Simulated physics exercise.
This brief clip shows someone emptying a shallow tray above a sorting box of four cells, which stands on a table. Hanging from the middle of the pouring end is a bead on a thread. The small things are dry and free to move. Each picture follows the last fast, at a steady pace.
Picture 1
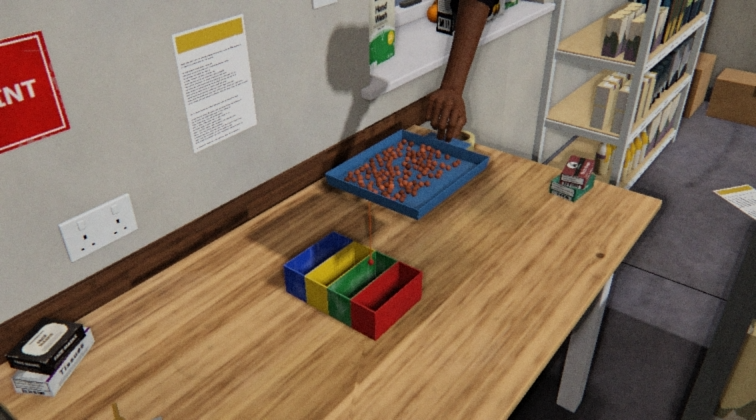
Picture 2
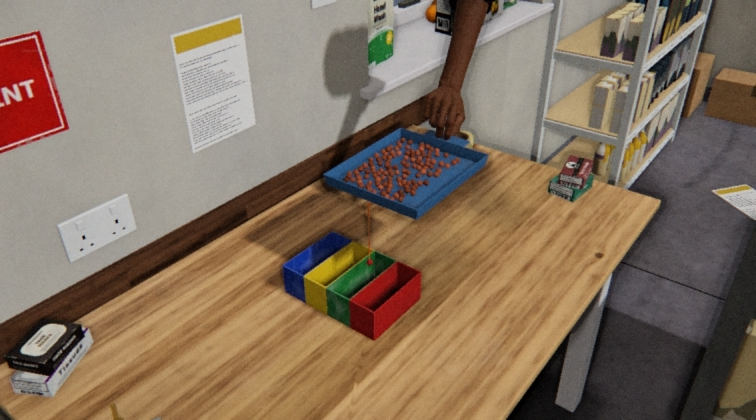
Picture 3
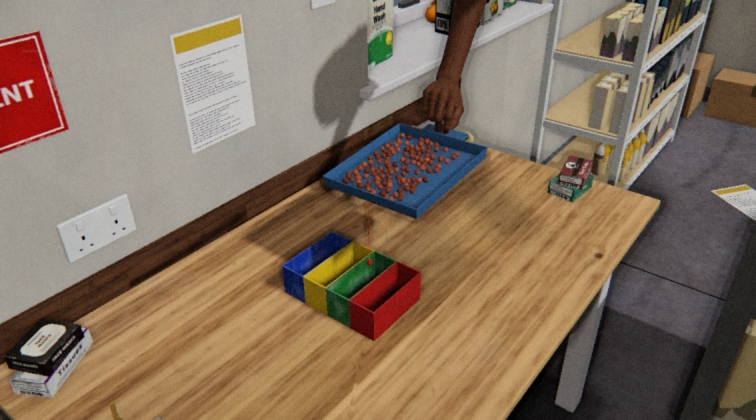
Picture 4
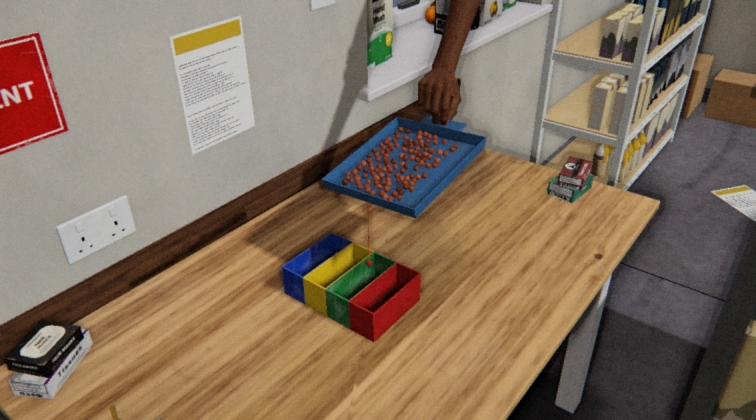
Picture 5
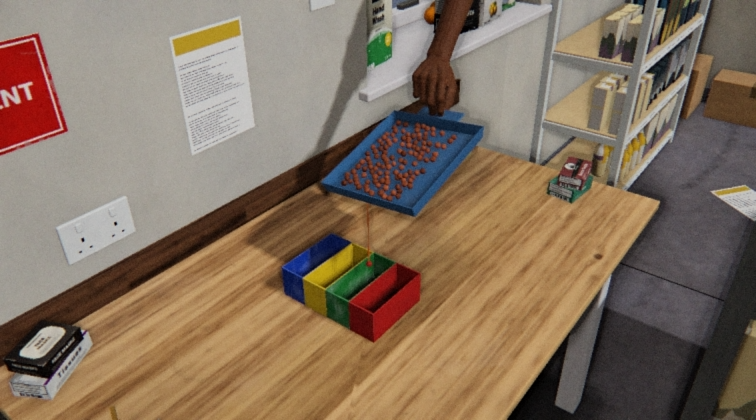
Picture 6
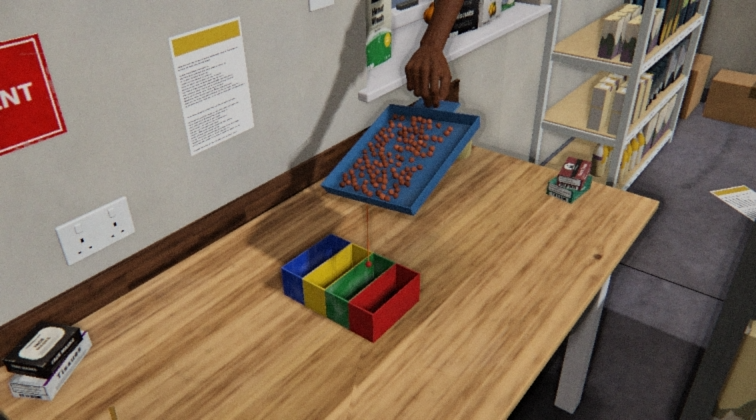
At first, a hand holds a shallow blue tray of small reddish-brown pellets level above a wooden table, near a sorting box with blue, yellow, green and red cells. Then the hand raises the tray's far end, gradually tilting it toward the box, its left front corner lowest, while the box stays still.
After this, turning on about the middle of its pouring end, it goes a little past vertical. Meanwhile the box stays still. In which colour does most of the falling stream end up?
Most of the stream ends up in the blue cell.
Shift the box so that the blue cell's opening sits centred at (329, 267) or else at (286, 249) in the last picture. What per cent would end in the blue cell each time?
Roughly 40 per cent, and 0 per cent.
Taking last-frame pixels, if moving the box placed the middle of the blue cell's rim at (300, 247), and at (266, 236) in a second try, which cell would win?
Well, the first time it's the yellow one, and the second time it's that red cell.
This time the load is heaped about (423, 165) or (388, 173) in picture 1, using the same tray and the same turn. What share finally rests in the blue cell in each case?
It's 30 percent the first time and 40 percent the second.
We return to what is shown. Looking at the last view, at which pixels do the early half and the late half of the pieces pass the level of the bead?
Earlier portion about (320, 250); later portion about (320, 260).
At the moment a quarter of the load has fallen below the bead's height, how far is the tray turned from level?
About 120° of tilt.
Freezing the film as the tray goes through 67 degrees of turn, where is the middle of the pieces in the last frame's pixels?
I'd mark the middle close to (352, 173).
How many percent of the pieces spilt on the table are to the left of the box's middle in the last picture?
Roughly 90 in a hundred.
Shortly afterwards, tray tipped steeply; the whole lot on the tray.
Next, tray tipped past a quarter turn; the bulk on the tray; a little in the blue cell; only a few in the yellow cell; only a few falling or outside the box.
Some moments later, tray tipped past a quarter turn; near half in the blue cell; near a quarter in the yellow cell; a little in the green cell; only a few in the red cell; a little falling or outside the box.
In the end, tray tipped past a quarter turn; near half in the blue cell; near a quarter in the yellow cell; a little in the green cell; only a few in the red cell; a little outside the box.
